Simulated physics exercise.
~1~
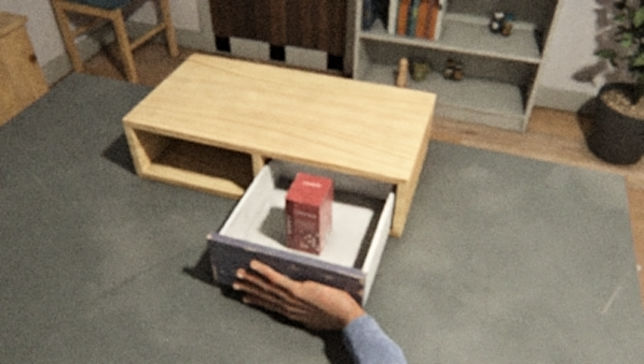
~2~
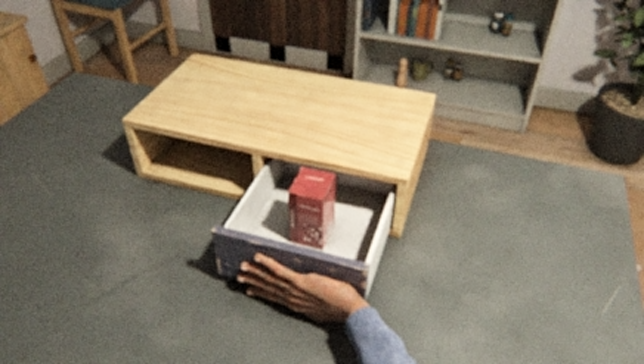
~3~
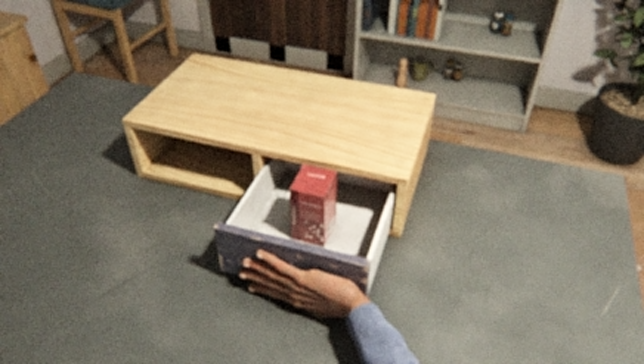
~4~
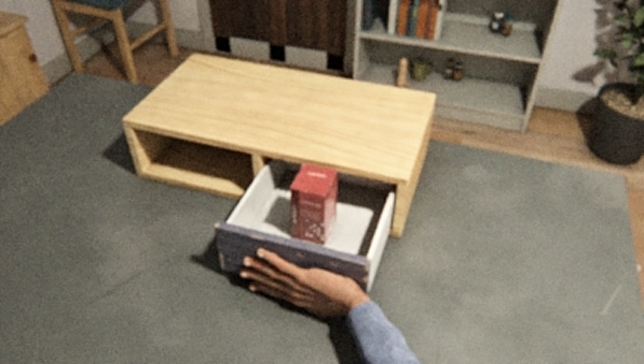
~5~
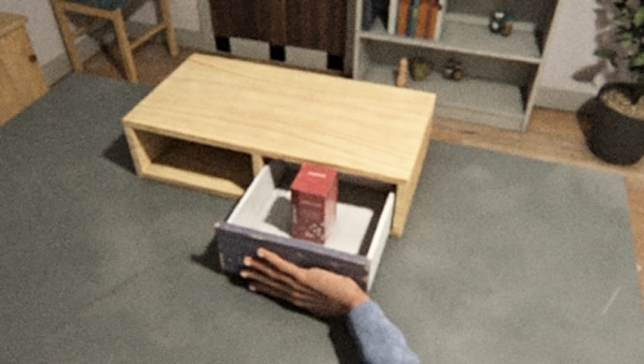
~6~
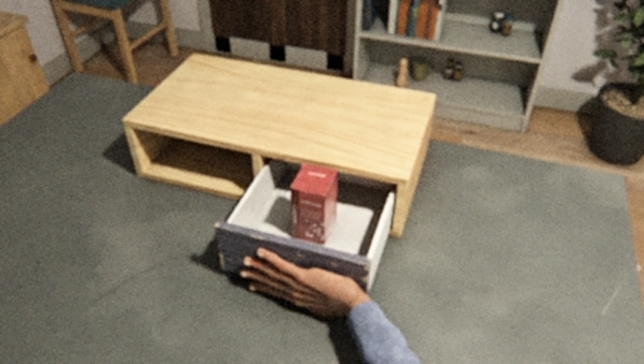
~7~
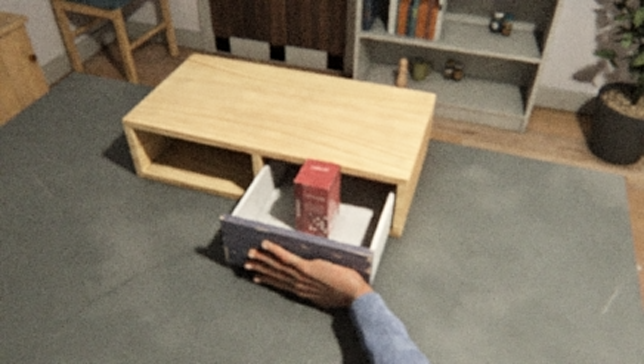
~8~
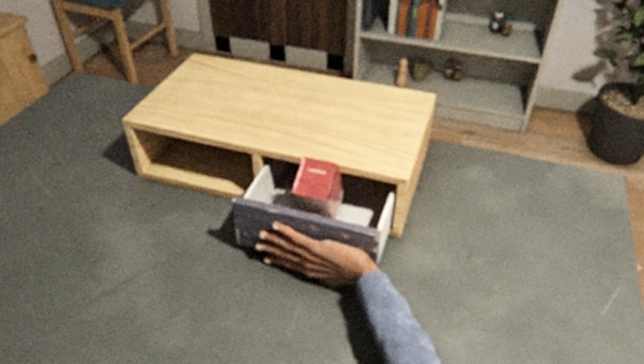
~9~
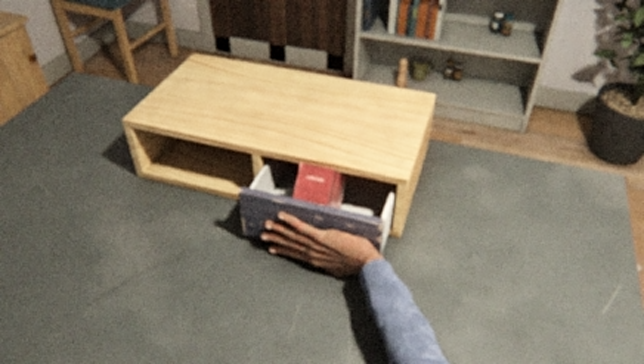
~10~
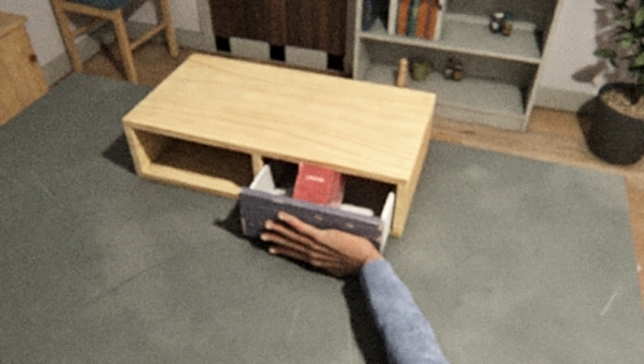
A hand pushes a drawer inward, the red carton inside tips, and the drawer stays ajar.
